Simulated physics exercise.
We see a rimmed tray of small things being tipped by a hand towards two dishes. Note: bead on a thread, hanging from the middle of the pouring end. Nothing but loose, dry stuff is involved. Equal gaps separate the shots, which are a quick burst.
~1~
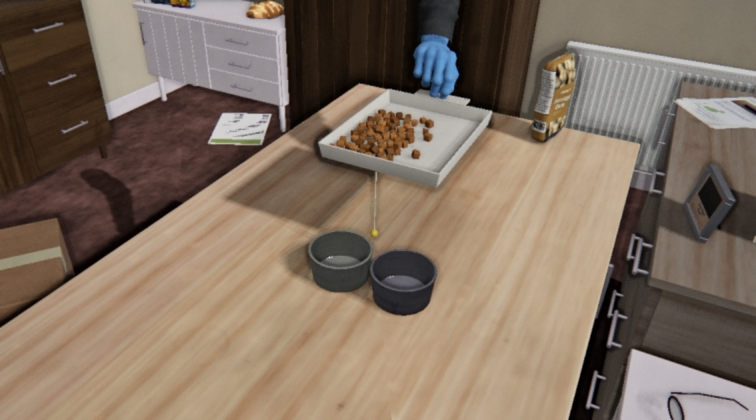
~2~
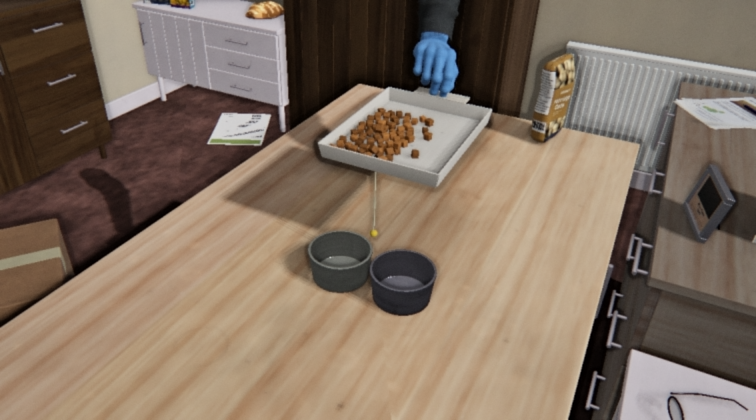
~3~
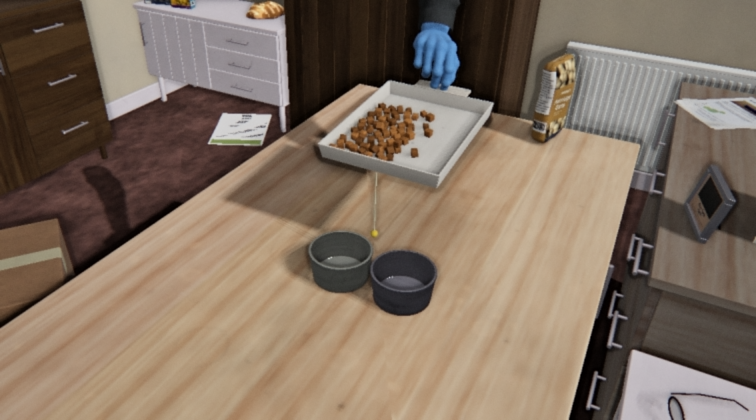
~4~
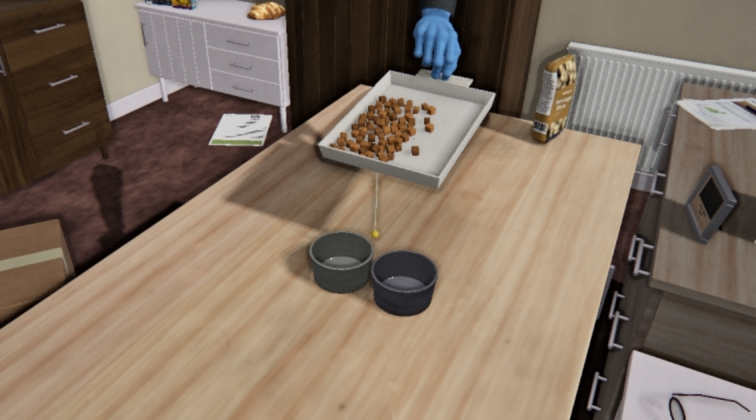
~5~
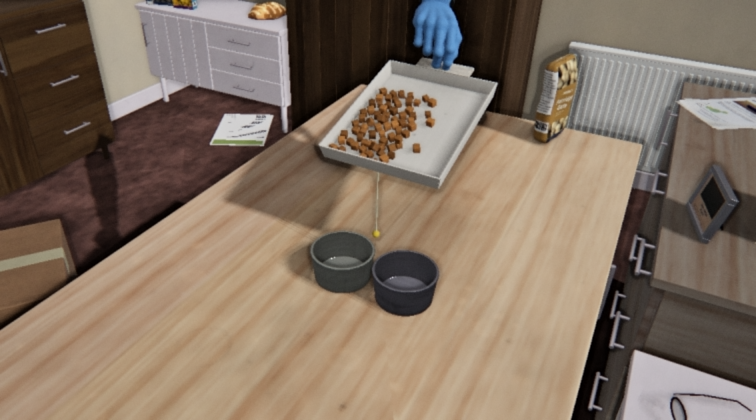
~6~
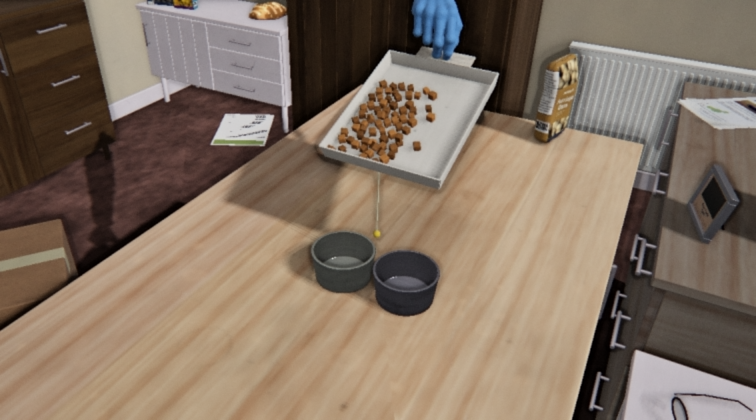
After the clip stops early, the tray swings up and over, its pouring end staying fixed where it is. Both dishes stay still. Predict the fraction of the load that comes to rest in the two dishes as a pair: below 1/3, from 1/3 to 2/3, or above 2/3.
Between the two of them they take in a middle share, a third to two thirds.
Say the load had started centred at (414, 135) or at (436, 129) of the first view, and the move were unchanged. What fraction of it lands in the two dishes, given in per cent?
The first start gives 70 percent and the second 70 percent.
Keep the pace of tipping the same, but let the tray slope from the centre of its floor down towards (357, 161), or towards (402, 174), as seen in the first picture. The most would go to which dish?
First spot: The leftmost dish, second spot: The rightmost dish.
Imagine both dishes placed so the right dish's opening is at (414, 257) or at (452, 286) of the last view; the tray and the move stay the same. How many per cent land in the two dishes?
10 %, 30 %.
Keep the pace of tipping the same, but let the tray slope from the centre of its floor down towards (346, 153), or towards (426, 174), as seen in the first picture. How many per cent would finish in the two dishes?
In turn 20 and 50 in a hundred.
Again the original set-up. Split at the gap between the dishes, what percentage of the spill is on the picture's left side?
I'd guess close to 70 %.
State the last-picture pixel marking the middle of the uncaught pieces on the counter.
I'd put the middle somewhere around (328, 326) in the last picture.
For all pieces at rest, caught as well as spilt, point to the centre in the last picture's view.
Around (353, 290).
Shortly afterwards, tray tipped steeply; the whole lot on the tray.
Next, tray tipped right over; the whole lot on the tray.
Some moments later, tray tipped past a quarter turn; near a quarter in the right dish; near a quarter in the left dish; near half outside both.
In the end, tray tipped past a quarter turn; near a quarter in the right dish; near a quarter in the left dish; near half outside both.
